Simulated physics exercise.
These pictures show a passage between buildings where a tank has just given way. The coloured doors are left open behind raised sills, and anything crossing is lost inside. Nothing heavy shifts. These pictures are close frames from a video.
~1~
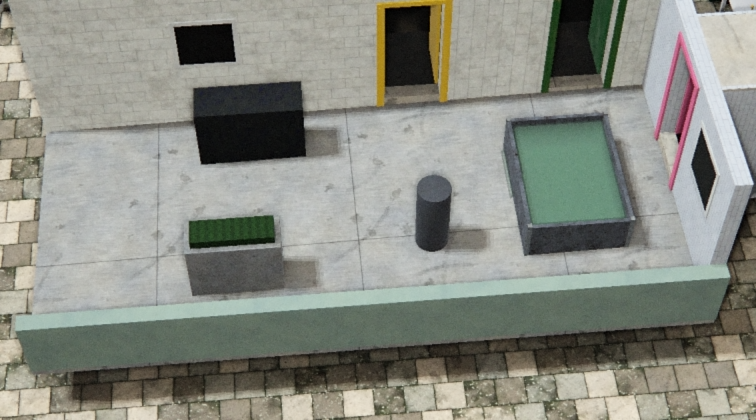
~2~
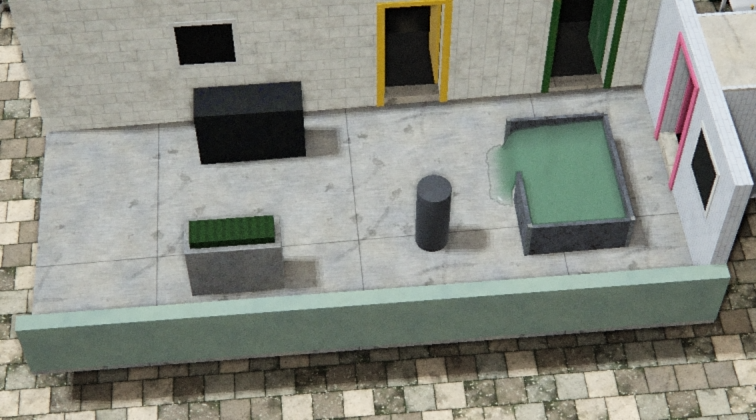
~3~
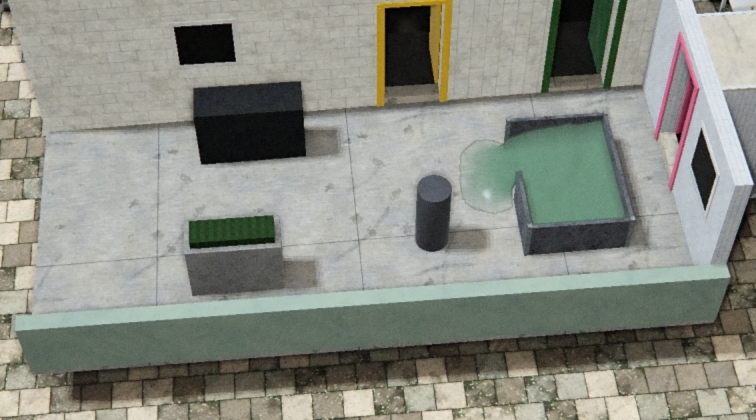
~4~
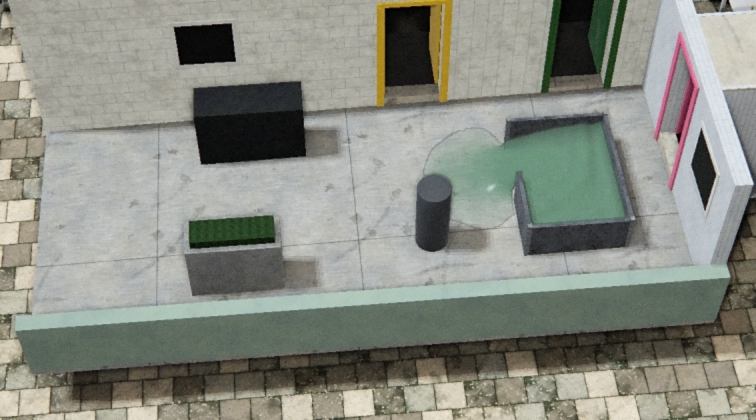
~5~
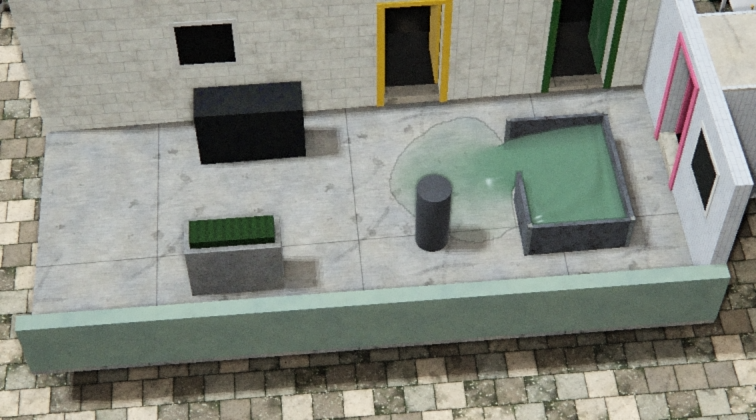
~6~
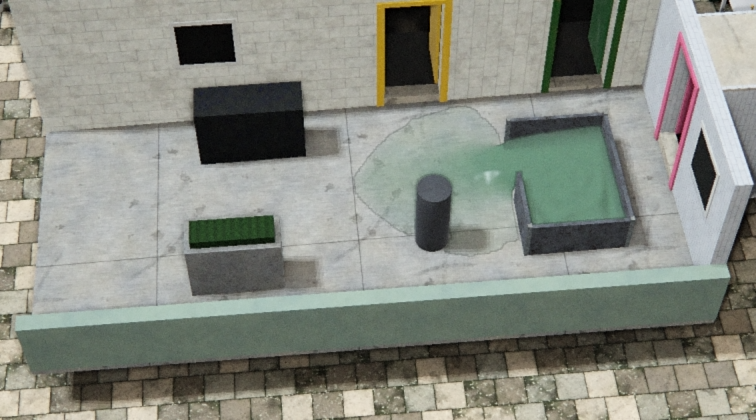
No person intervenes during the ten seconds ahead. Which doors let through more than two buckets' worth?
Result: The yellow door will not count as flooded; the green door will not count as flooded; the pink door will not count as flooded.
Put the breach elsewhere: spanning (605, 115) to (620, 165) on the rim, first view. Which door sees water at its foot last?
Answer: The yellow-painted one.
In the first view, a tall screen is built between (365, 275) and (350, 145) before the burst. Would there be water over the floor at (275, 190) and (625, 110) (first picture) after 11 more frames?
Result by location - first parched, second parched.
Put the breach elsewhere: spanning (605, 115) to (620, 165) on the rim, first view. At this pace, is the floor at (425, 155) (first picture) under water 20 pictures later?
There: Wet.
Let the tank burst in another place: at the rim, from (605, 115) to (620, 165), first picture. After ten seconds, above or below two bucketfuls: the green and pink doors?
Green goes past it, pink goes past it.
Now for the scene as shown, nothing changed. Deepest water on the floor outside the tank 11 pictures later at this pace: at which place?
It should be close to (310, 117).
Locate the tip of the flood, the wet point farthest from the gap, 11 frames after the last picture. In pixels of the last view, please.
Look around (117, 175).
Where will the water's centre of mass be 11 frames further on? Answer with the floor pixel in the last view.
(449, 185).
A moment on, water covers 30 % of the floor; the yellow door wet at the sill, nothing in, the green door not reached, the pink door not reached.
Next, water covers 40 % of the floor; the yellow door wet at the sill, nothing in, the green door not reached, the pink door not reached.
Then, water covers 60 % of the floor; the yellow door wet at the sill, nothing in, the green door not reached, the pink door not reached.
Later, water covers 65 % of the floor; the yellow door wet at the sill, nothing in, the green door not reached, the pink door not reached.
In the end, water covers 60 % of the floor; the yellow door wet at the sill, nothing in, the green door not reached, the pink door not reached.
